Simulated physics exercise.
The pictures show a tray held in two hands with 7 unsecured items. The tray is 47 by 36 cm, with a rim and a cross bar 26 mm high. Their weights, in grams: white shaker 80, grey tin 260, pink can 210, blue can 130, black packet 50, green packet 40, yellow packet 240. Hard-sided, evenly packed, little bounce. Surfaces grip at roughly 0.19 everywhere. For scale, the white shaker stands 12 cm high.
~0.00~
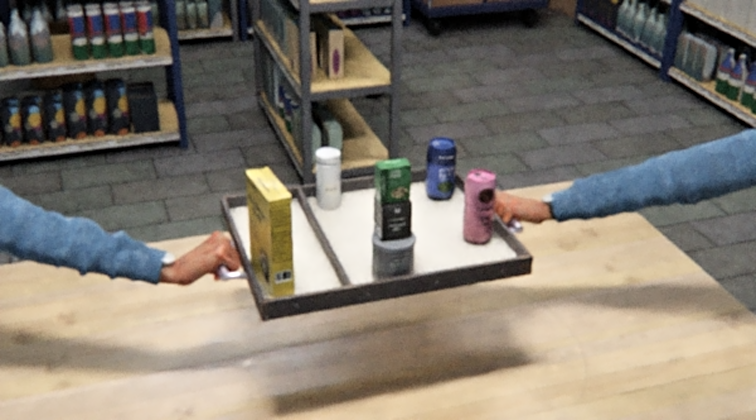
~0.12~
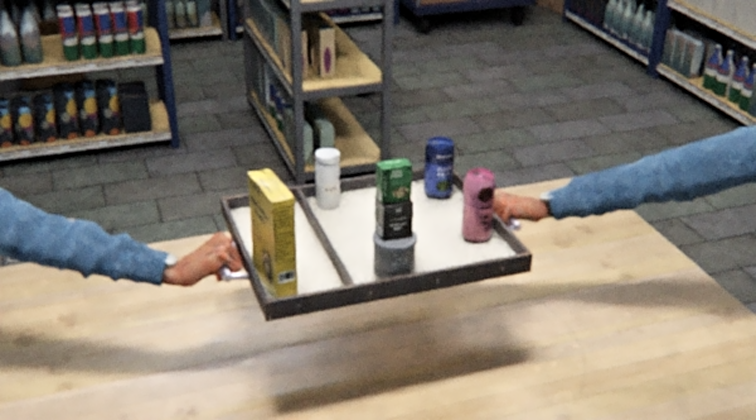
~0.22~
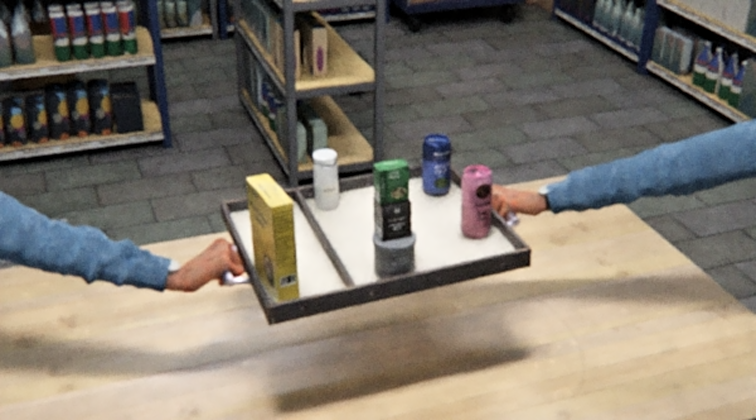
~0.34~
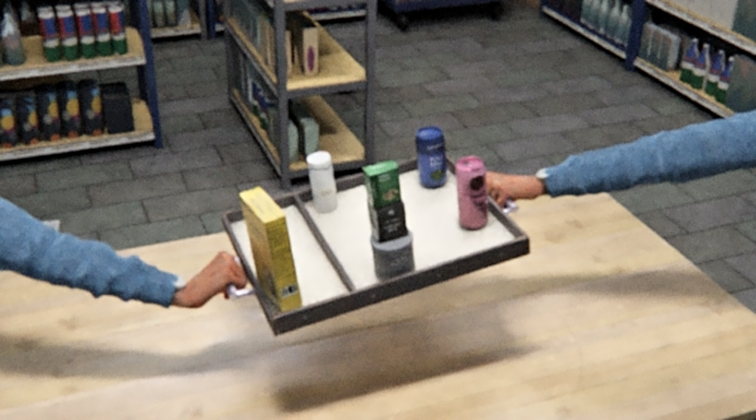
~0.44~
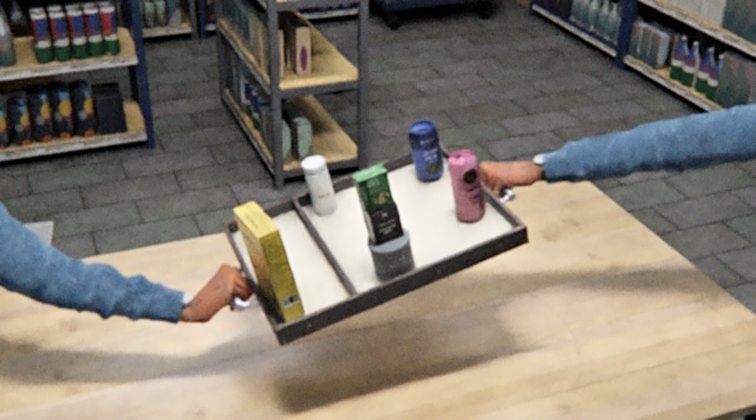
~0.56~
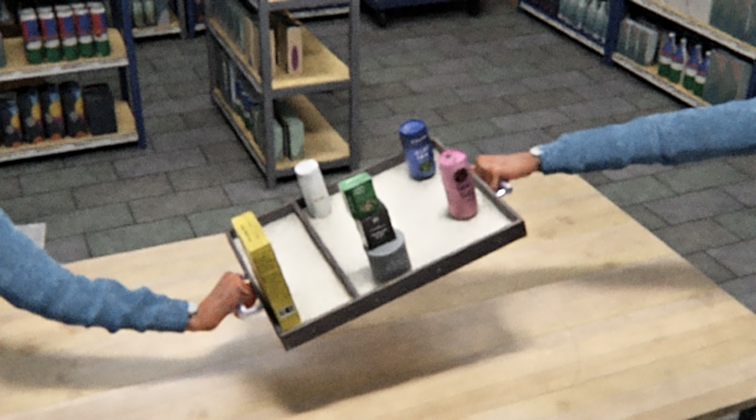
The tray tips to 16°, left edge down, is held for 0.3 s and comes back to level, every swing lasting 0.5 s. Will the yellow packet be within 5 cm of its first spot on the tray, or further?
The yellow packet leaves its spot.
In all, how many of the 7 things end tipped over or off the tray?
3 of them.
By 0.86 s, tray at 16°, left edge down; yellow packet now off the tray; green packet rocked 26° off its seat; black packet rocked 27° off its seat.
By 1.06 s, tray at 13°, left edge down; green packet now off the tray; black packet on its side; blue can 20 cm from its spot.
When it is over (2.0 s), off the tray, green packet and yellow packet; lying over on the tray, black packet; not toppled but over 5 cm from the start, pink can and blue can; the other 2 within 5 cm of the start. In the last view, yellow packet near (167, 414).
